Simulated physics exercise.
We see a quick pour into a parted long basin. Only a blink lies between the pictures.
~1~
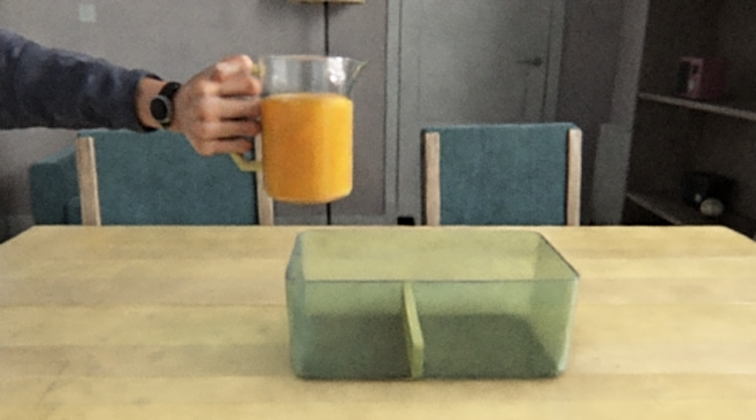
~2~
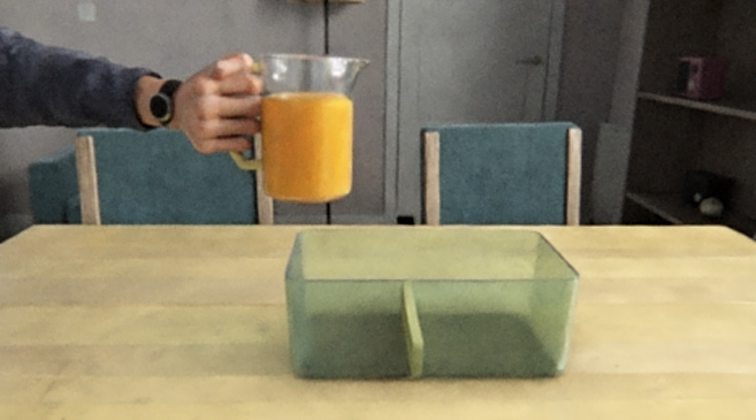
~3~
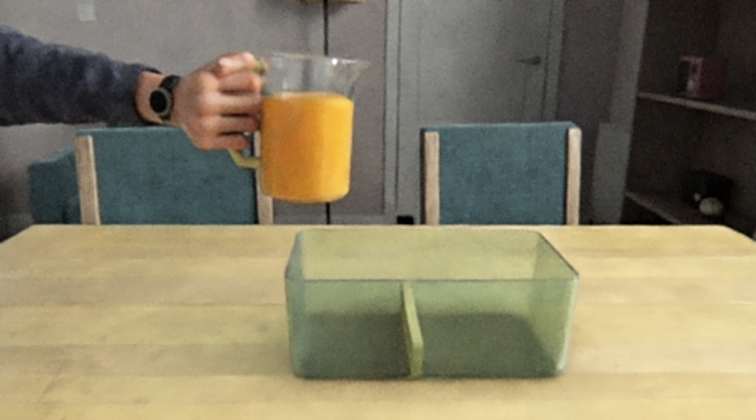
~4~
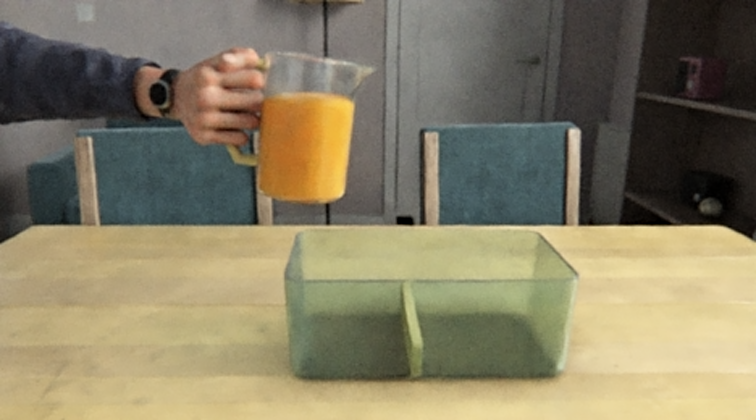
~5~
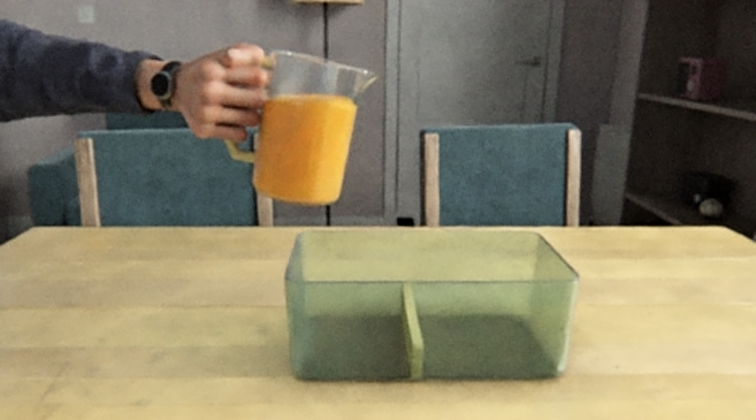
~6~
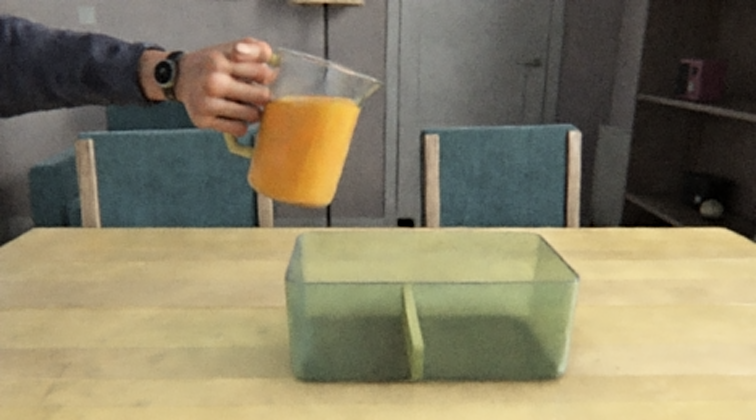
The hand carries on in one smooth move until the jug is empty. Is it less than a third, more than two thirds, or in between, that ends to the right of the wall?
In the end above two thirds is right of the wall.
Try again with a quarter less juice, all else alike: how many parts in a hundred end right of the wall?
About 90 per cent.
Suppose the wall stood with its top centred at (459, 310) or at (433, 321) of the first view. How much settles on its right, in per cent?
First some 10, then 75 per cent.
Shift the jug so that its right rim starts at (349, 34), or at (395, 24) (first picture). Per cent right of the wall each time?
The first gives 85 %, the second 95 %.
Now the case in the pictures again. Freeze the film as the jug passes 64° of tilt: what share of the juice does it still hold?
Roughly 95 in a hundred.
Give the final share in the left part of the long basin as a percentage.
Some 5 per cent.
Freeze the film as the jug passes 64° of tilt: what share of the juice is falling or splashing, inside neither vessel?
Near 5 %.
A moment on, the jug is tipped part way and 94 per cent is still to pour, 0 is left of the wall and 0 right of it.
Next, the jug is tipped on its side and 55 per cent is still to pour, 0 is left of the wall and 26 right of it.
Then the jug is tipped on its side and 17 per cent is still to pour, 2 is left of the wall and 73 right of it.
Later the jug is tipped on its side and 4 per cent is still to pour, 4 is left of the wall and 90 right of it.
In the end 6 per cent lies left of the wall, 92 right of it and 1 outside.
